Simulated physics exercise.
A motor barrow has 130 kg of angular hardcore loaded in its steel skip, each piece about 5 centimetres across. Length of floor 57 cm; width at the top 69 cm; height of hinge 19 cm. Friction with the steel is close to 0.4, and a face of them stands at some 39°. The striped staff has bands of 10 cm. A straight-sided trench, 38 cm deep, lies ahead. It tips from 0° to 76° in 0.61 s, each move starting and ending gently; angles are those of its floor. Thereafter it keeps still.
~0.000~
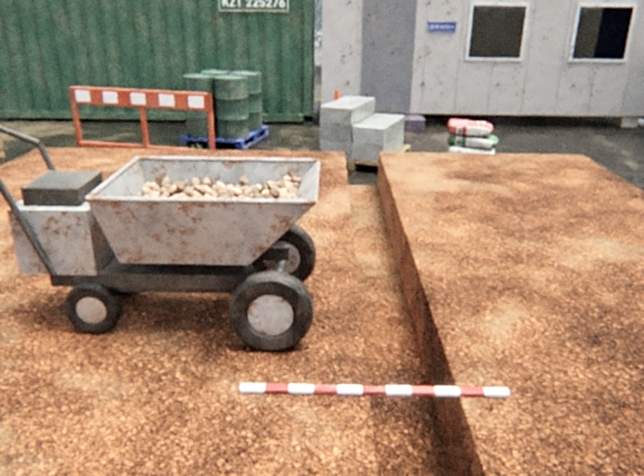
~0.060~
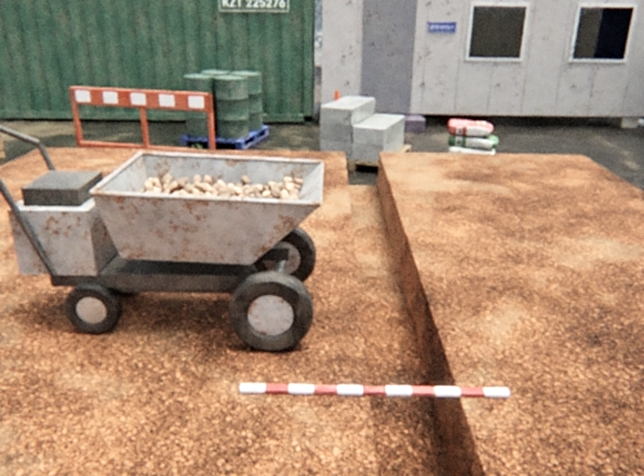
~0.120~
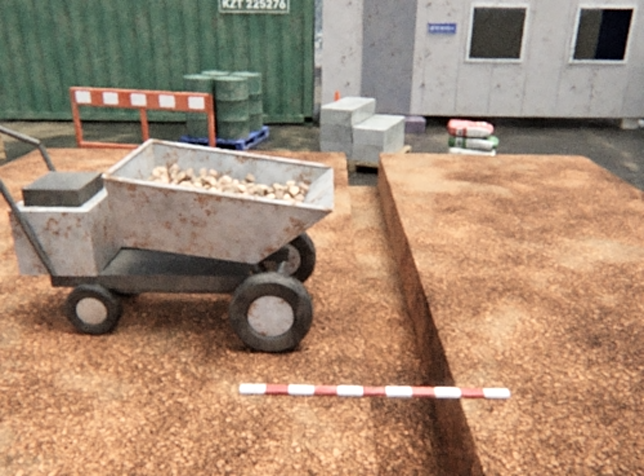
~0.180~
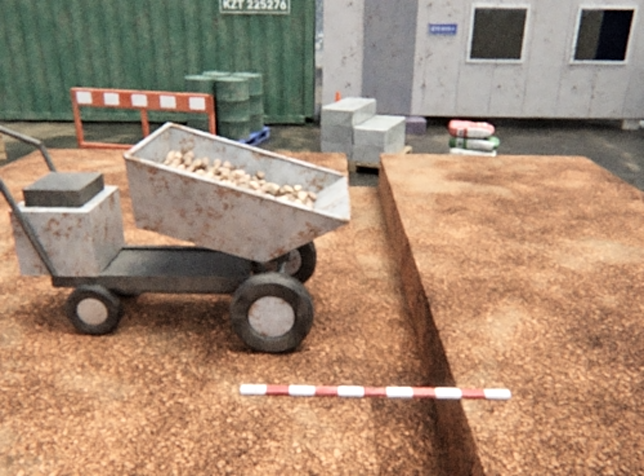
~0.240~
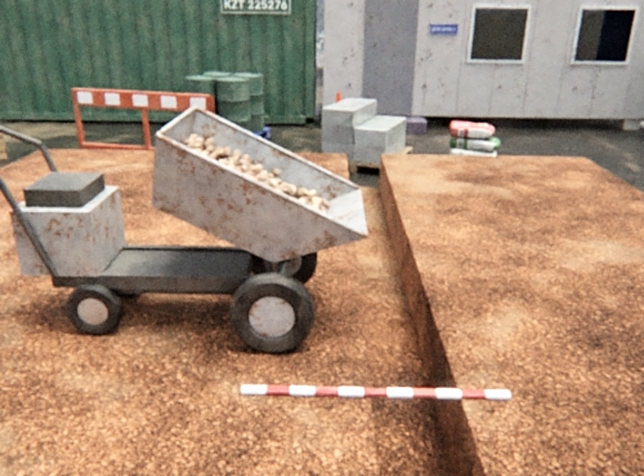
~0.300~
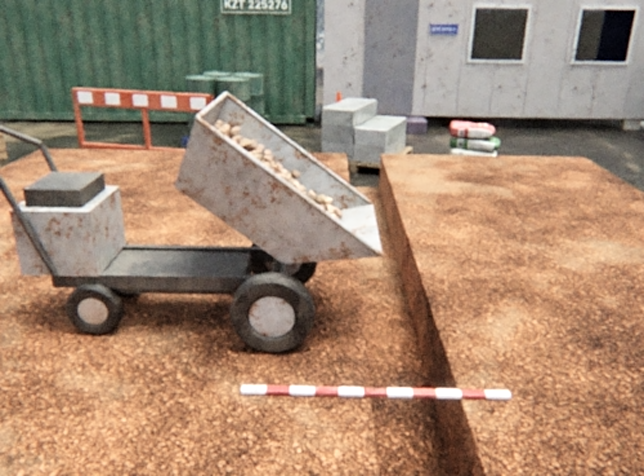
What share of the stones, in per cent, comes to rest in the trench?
About 54 per cent of the stones finish in the trench.
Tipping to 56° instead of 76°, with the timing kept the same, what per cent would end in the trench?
Then roughly 30 percent.
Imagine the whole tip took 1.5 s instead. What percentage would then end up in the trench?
My guess is near 85 percent.
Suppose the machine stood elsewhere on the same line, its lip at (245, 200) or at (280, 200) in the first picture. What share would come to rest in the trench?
That gives roughly 80 per cent and roughly 85 per cent.
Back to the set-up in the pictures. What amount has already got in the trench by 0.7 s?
Something like 20 in a hundred.
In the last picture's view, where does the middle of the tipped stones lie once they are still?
Around (427, 355).
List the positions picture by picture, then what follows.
In the first frame, the skip is at 0°, its lip at (316, 202); the top of the load is at (272, 186).
In the second frame, lip at (321, 204), floor tilted 2°, highest stones at (224, 185); the stones move at 0.5 m/s on average.
In the third frame, lip at (333, 211), floor tilted 8°, highest stones at (178, 178); the stones move at 0.9 m/s on average.
In the fourth frame, the skip is at 16°, its lip at (350, 221); the top of the load is at (180, 163); the stones move at 1.4 m/s on average.
In the fifth frame, the skip is at 26°, its lip at (368, 237); the top of the load is at (193, 146); the stones move at 1.6 m/s on average.
In the sixth frame, lip at (383, 256), floor tilted 37°, highest stones at (219, 132); the stones move at 1.7 m/s on average.
After 0.5 s the floor is at 65°; 100 % in the skip; the foremost stones are at (376, 272).
After 0.7 s the floor is at 76°; 77 % in the skip, 19 % in the trench, 5 % past the trench; the foremost stones are at (453, 317).
After 1.1 s the floor is at 76°; 4 % in the skip, 49 % in the trench, 47 % past the trench; the foremost stones are at (631, 323).
After 3.0 s the floor is at 76°; 0 % in the skip, 54 % in the trench, 46 % past the trench; the foremost stones are past the picture's edge.
